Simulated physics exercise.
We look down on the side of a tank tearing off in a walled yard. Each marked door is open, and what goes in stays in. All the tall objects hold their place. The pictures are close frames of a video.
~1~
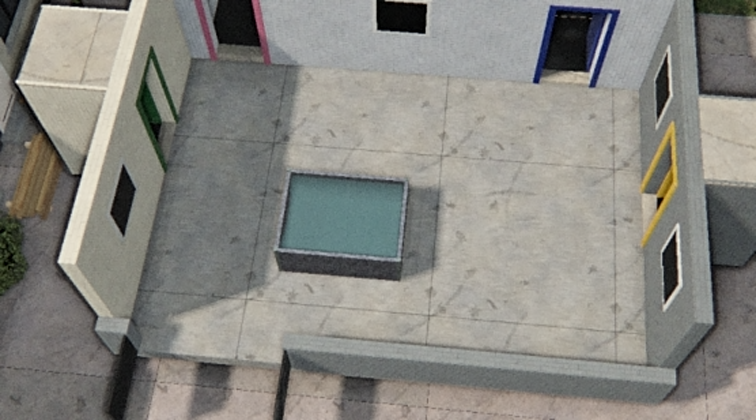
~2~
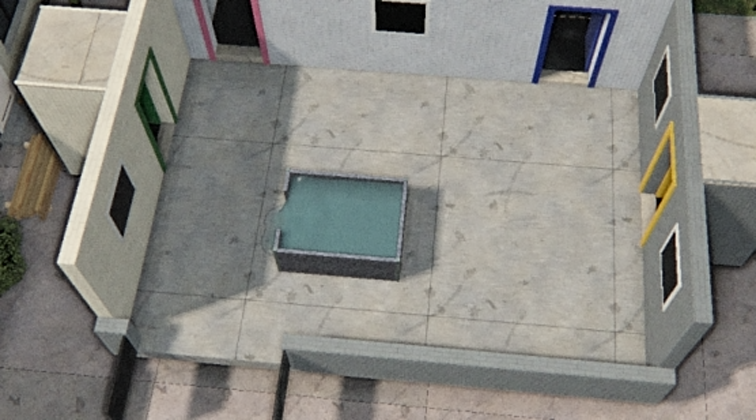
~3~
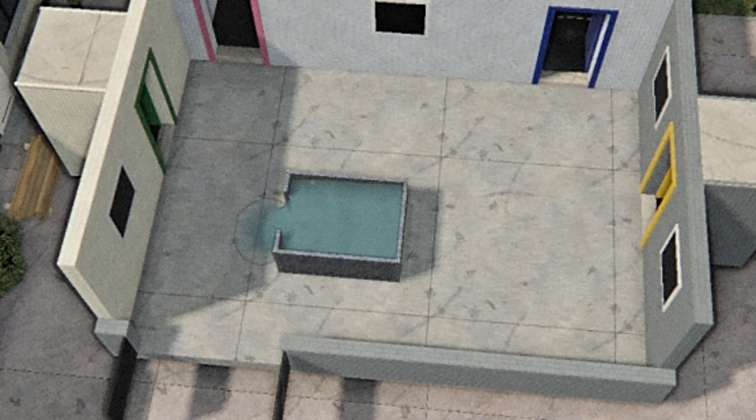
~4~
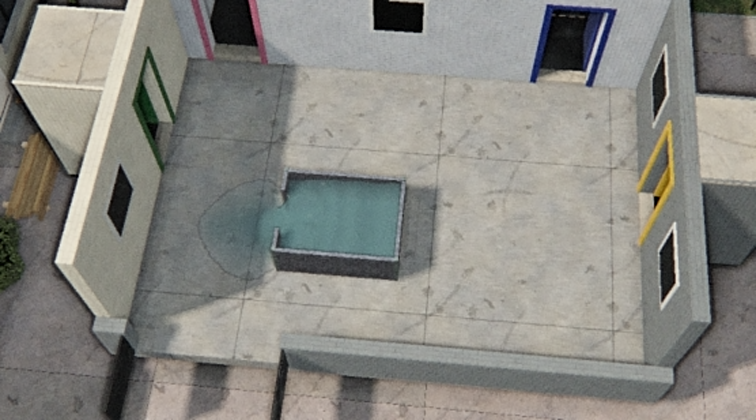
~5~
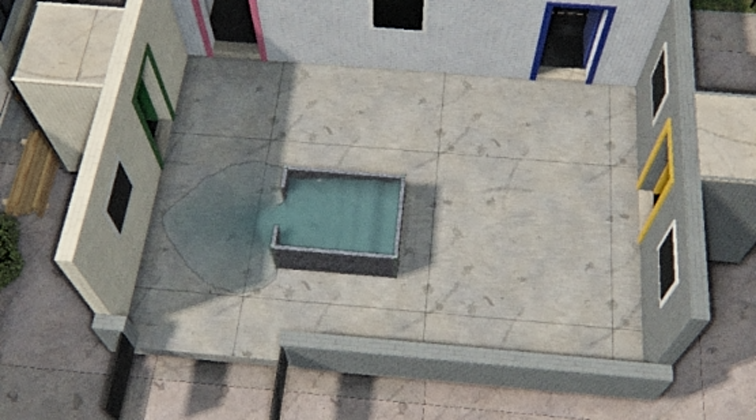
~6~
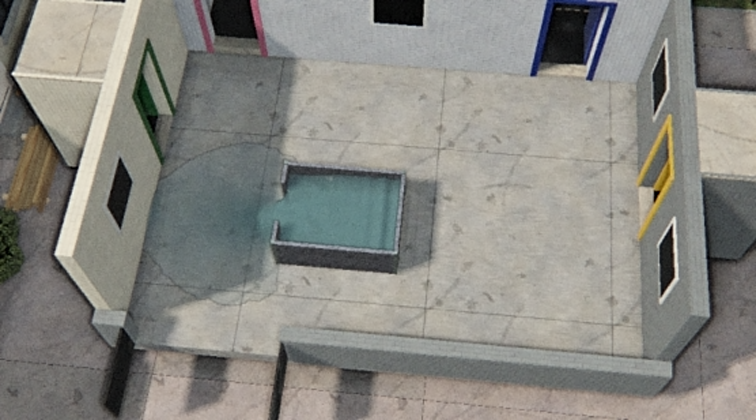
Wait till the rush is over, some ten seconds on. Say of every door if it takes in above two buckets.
In the end: The green door lets in a lot; the blue door admits no more than that; the pink door admits no more than that; the yellow door admits no more than that.
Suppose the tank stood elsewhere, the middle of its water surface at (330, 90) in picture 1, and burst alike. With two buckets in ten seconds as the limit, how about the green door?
Then: The green door goes over.
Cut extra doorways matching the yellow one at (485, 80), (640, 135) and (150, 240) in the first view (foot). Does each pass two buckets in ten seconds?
One after the other: Holds, lets less in, lets more in.
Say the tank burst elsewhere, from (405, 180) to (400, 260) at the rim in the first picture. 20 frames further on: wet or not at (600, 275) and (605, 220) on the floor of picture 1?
In that order: Wet, flooded.
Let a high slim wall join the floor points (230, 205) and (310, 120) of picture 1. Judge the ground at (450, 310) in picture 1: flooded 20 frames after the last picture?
There: No water.
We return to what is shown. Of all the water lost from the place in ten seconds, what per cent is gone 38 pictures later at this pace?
Close to 70 %.
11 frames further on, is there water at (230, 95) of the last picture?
At that place: Under water.
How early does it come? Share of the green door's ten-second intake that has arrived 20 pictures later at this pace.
About 75 per cent.
A moment on, water covers 20 % of the floor; the green door under two buckets in, the blue door not reached, the pink door not reached, the yellow door not reached.
Next, water covers 20 % of the floor; the green door over two buckets in, the blue door not reached, the pink door not reached, the yellow door not reached.
Then, water covers 25 % of the floor; the green door over two buckets in, the blue door not reached, the pink door wet at the sill, nothing in, the yellow door not reached.
Later, water covers 45 % of the floor; the green door far over two buckets in, the blue door not reached, the pink door wet at the sill, nothing in, the yellow door not reached.
In the end, water covers 60 % of the floor; the green door far over two buckets in, the blue door not reached, the pink door wet at the sill, nothing in, the yellow door not reached.
